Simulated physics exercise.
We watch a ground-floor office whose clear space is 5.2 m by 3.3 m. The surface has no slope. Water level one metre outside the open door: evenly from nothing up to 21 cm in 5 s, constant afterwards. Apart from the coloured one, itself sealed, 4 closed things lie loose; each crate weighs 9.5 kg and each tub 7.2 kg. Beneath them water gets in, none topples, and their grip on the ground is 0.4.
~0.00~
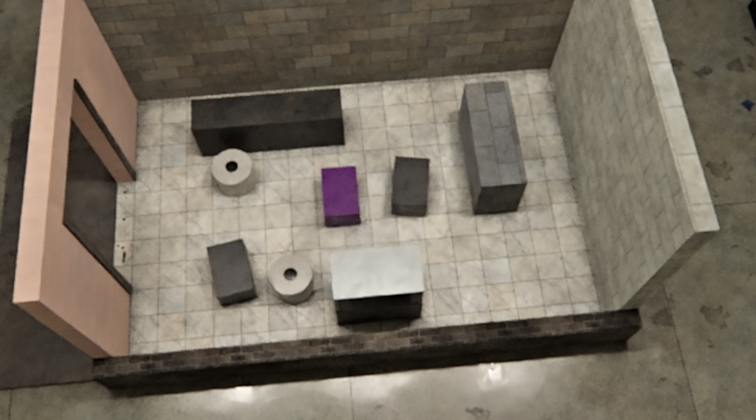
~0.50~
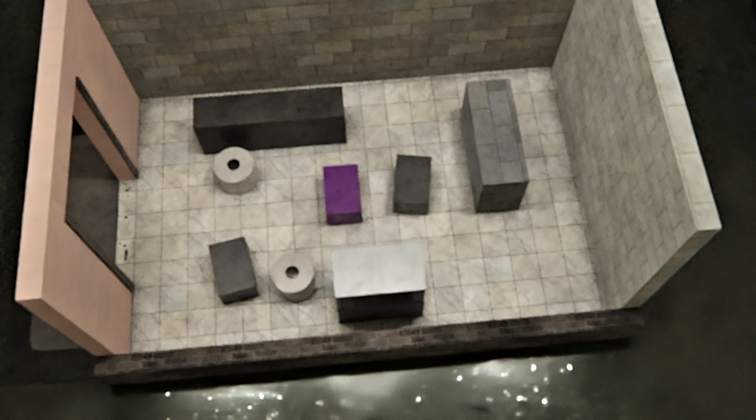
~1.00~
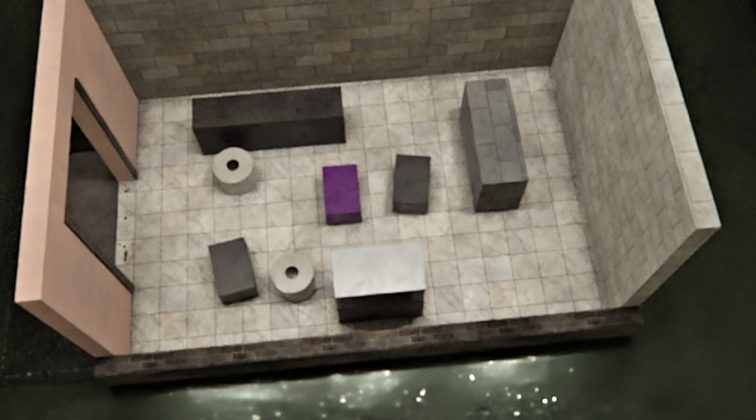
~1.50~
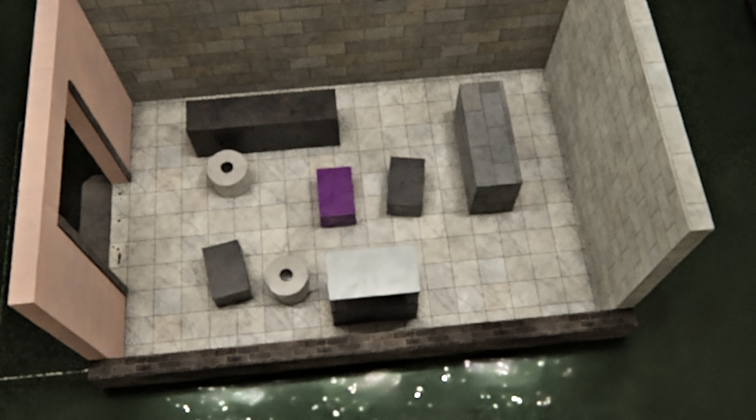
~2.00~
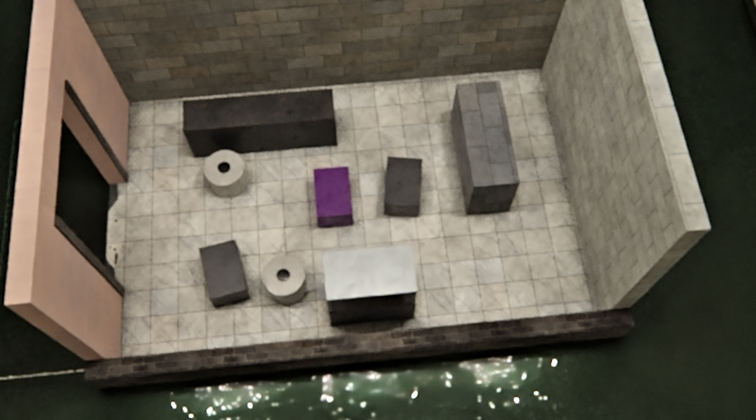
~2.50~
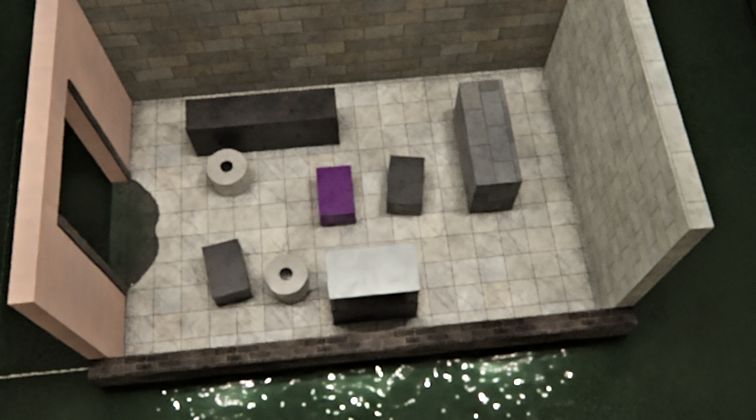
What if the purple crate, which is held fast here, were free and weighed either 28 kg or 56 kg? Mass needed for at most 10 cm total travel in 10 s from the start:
It needs the heavy one.
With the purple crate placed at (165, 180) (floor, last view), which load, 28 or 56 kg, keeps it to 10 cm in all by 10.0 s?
The answer: You need the heavier weight.
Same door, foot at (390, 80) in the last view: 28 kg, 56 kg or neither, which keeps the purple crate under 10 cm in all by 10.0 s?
That way, the small mass suffices.
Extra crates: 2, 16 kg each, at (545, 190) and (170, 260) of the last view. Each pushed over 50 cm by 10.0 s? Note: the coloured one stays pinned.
In order: Within the mark, above the mark.
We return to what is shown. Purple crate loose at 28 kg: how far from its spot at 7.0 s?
I'd put it at roughly 30 cm.
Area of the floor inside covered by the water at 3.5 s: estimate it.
Near 1.5 m2 in all.
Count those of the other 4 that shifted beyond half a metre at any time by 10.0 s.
I get 4.
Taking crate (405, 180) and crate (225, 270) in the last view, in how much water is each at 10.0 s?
Roughly 5 and 8 cm.
After 3.5 s the purple crate would be 0 cm from its start with 28 kg and 0 cm from its start with 56 kg; 0 cm of water round it then.
After 4.5 s the purple crate would be 0 cm from its start with 28 kg and 0 cm from its start with 56 kg; 3 cm of water round it then.
After 7.0 s the purple crate would be 32 cm from its start with 28 kg and 0 cm from its start with 56 kg; 7 cm of water round it then.
After 10.0 s the purple crate would be 98 cm from its start with 28 kg and 0 cm from its start with 56 kg; 9 cm of water round it then.
